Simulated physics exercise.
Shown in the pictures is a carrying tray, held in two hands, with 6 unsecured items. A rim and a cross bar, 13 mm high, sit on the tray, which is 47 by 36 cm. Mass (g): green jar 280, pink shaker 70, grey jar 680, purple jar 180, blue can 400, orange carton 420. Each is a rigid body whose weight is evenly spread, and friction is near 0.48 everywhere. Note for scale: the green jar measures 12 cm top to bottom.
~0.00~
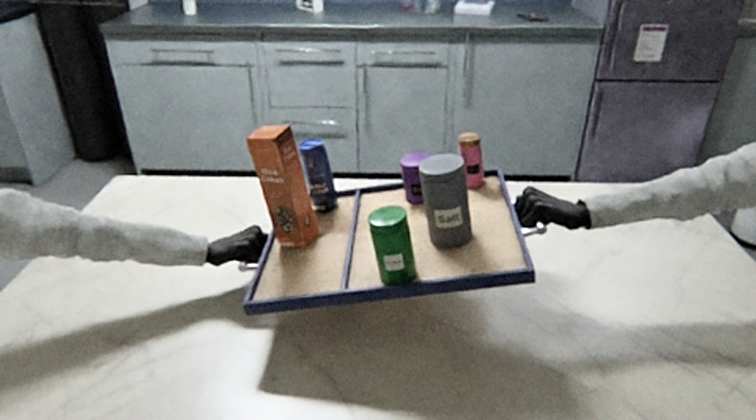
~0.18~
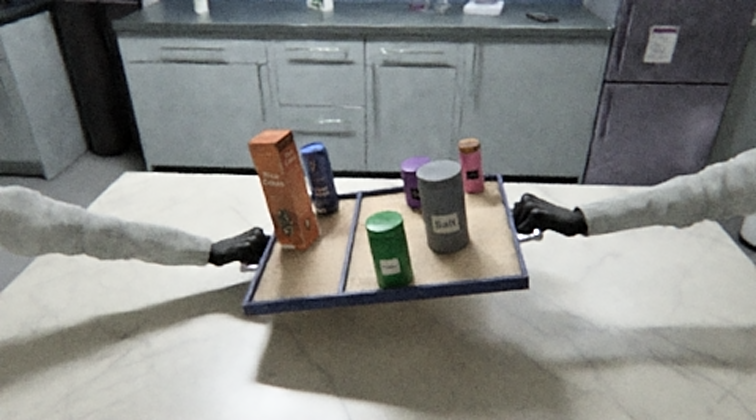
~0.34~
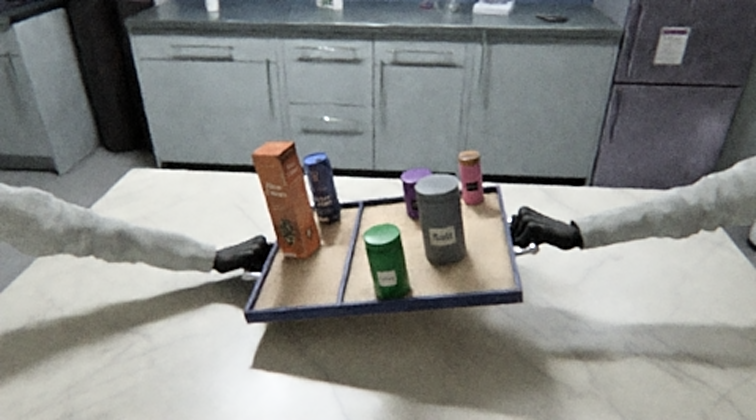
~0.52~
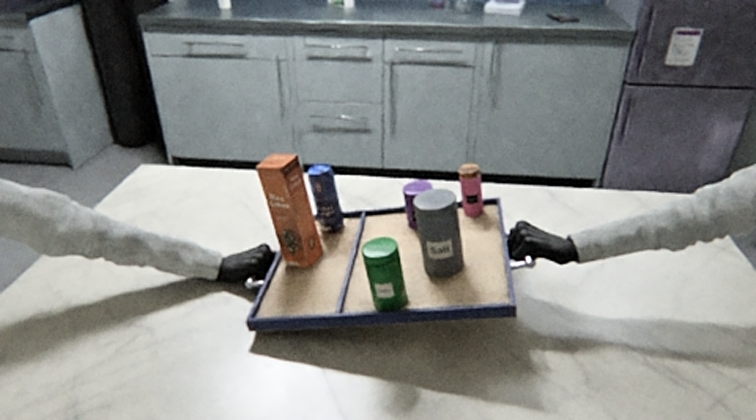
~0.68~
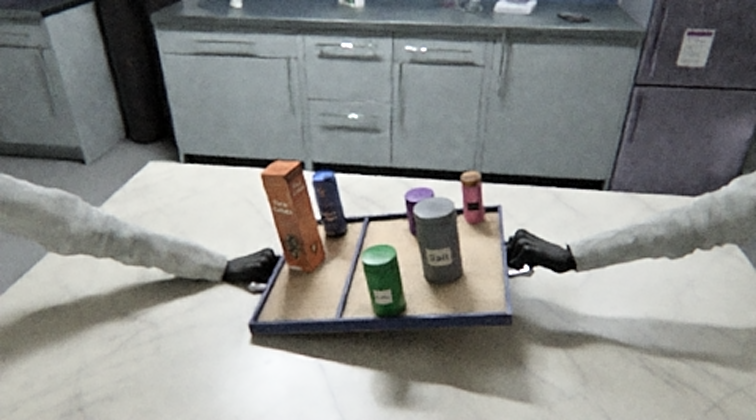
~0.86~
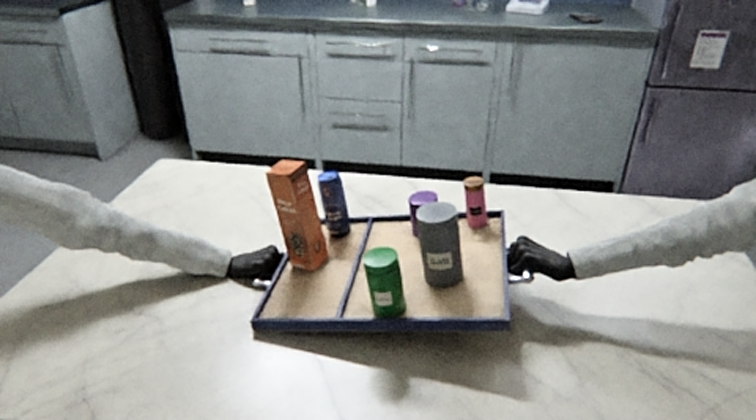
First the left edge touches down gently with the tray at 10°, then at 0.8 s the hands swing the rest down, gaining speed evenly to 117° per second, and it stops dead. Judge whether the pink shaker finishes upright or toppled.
It will lose its balance.
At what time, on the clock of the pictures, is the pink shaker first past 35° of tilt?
That first happens close to 1.2 seconds.
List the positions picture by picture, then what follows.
The first frame shows left edge 8 cm above the table; pink shaker (472, 161); green jar (393, 246).
The second frame shows left edge 7 cm above the table; purple jar (419, 182); blue can (321, 180).
The third frame shows left edge 5 cm above the table; orange carton (288, 202); green jar (387, 262).
The fourth frame shows left edge 2 cm above the table; grey jar (440, 233).
The fifth frame shows left edge on the table, tray at 10°; blue can (330, 204); orange carton (294, 218).
The sixth frame shows left edge on the table, tray at 9°; pink shaker (475, 202); green jar (385, 283).
Around 1.06 s, tray flat on the table; pink shaker tipped 16° against what carries it near (487, 226); orange carton tipped 3° against what carries it.
Around 1.36 s, tray flat on the table; pink shaker now off the tray.
Around 2.26 s, tray flat on the table.
Finally (3.2 s), off the tray and tipped over, pink shaker; the other 5 still in place (within 5 cm). In the last view, pink shaker near (517, 248).
